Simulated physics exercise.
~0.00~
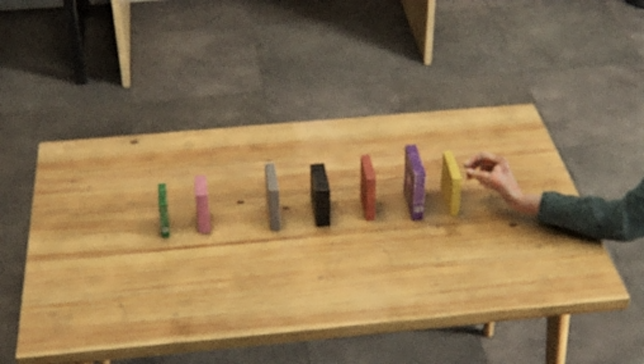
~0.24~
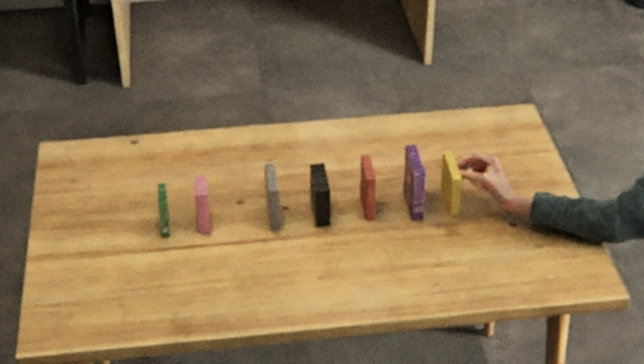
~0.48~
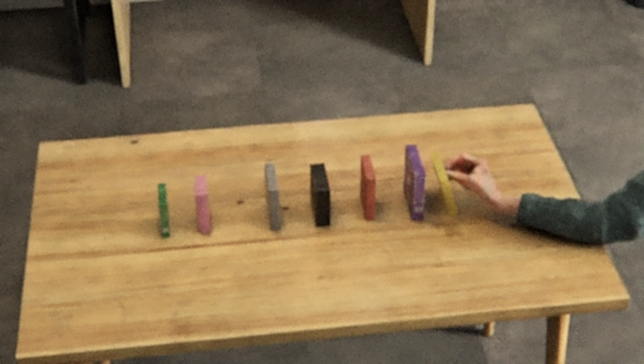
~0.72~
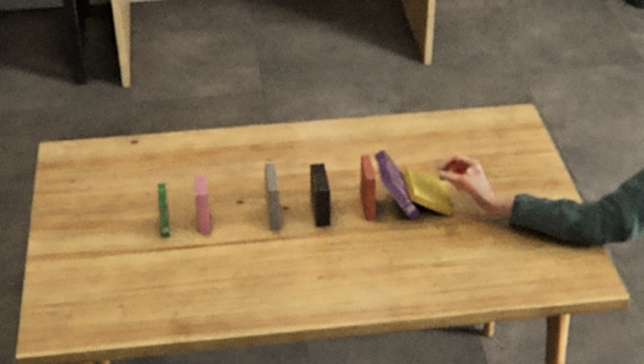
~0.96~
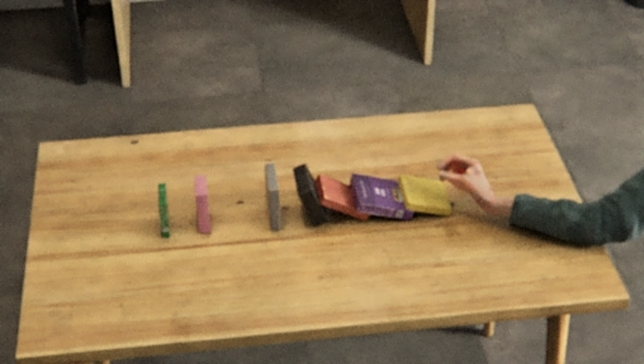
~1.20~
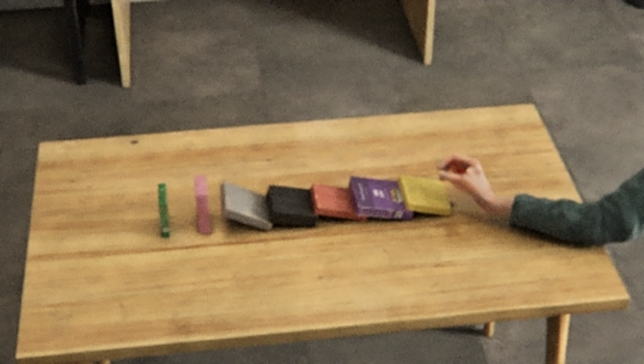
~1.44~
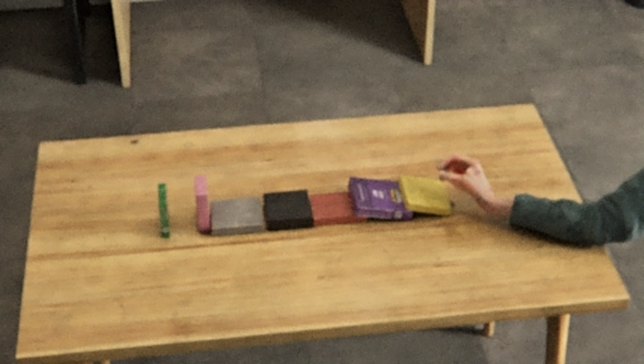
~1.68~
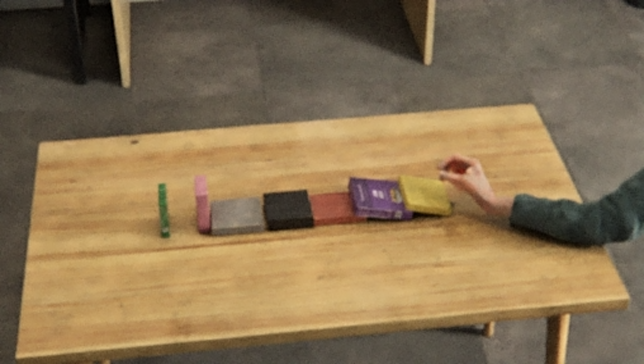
Hand tipping a yellow block leftward, toppling purple, red, black and grey pieces in turn, while pink and green stay standing.
